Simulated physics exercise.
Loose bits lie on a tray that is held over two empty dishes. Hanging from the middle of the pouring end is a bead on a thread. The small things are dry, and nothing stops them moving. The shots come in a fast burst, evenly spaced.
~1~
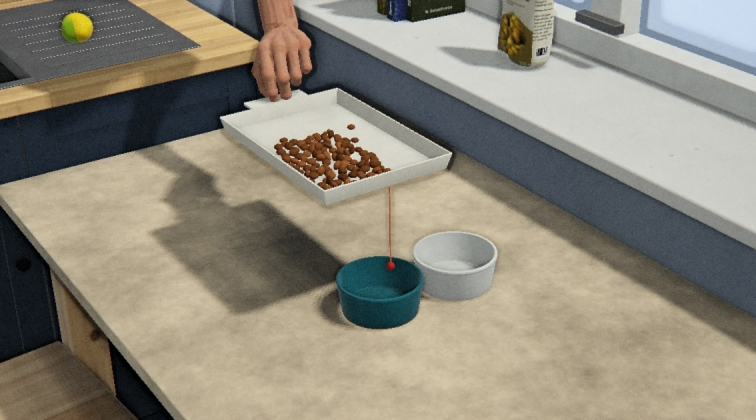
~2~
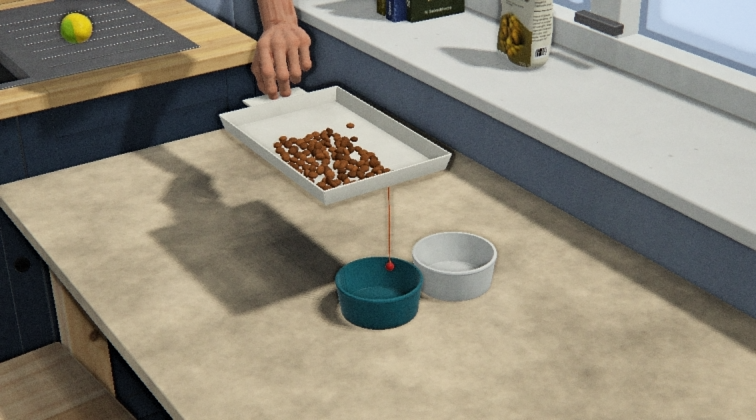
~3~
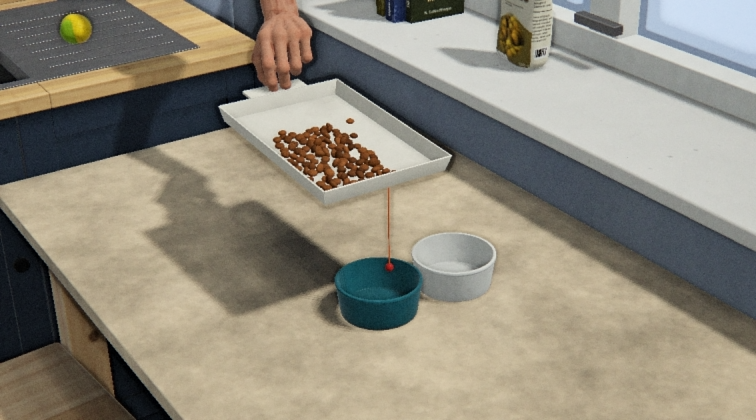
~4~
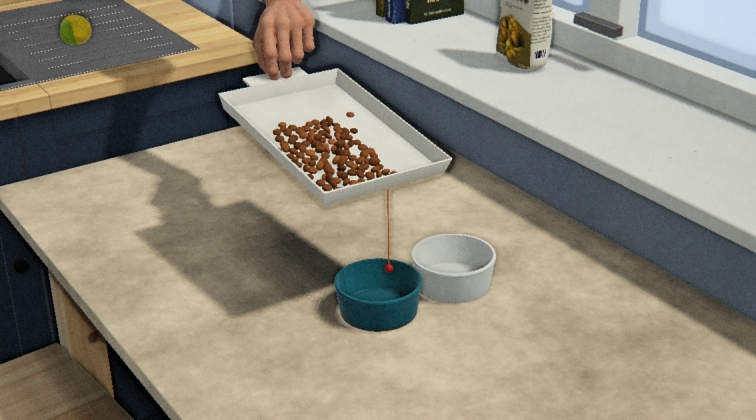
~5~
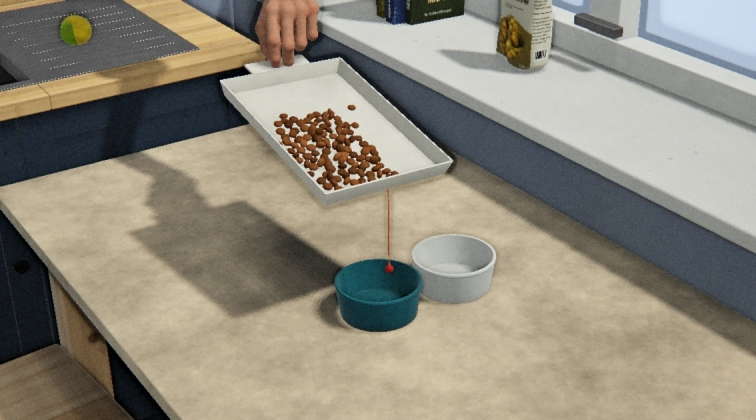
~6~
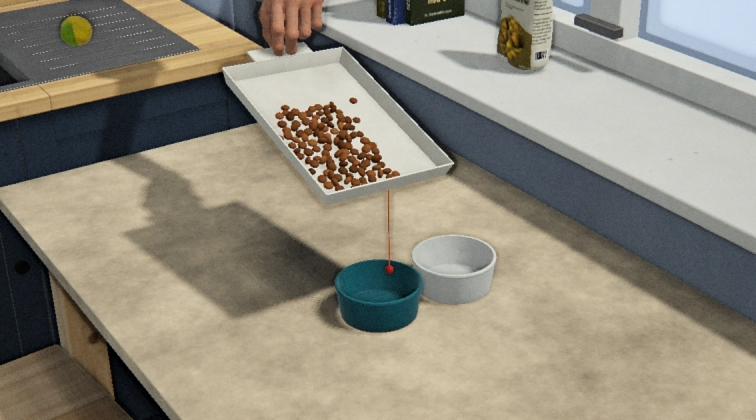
In a kitchen, a hand held a white tray of brown kibble above two empty bowls, one teal and one pale grey, and gradually tilted it more steeply toward its front right corner.
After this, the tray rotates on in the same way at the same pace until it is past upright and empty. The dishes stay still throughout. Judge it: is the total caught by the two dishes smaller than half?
Yes.
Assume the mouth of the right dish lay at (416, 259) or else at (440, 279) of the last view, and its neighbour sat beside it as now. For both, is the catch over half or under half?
First place: Short of half; second place: Beyond half.
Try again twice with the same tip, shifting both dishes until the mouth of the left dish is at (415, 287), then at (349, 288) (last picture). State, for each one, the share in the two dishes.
You'd get 70 in a hundred the first time and 20 in a hundred the second.
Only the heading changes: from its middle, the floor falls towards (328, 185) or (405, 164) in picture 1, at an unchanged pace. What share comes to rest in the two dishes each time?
Roughly 10 % in the first case and 80 % in the second.
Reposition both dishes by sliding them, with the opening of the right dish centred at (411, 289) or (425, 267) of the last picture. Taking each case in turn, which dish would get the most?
The first time it's the right member, the second time the right member.
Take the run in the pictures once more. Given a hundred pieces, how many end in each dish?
Around 10 in a hundred in the left dish and around 20 in a hundred in the right dish.
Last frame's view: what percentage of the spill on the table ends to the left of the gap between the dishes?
Around 20 per cent, I reckon.
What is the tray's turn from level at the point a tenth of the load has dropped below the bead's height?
That happens at around 85°.
Soon after the last picture, tray tipped steeply; nearly all on the tray; a stray few in the air.
A little later, tray tipped past a quarter turn; about a third on the tray; a stray few in the left dish; a small part in the right dish; about a quarter outside both; about a third in the air.
Later still, tray tipped past a quarter turn; a small part in the left dish; about a quarter in the right dish; most outside both.
At rest, tray tipped past a quarter turn; a small part in the left dish; about a quarter in the right dish; most outside both.
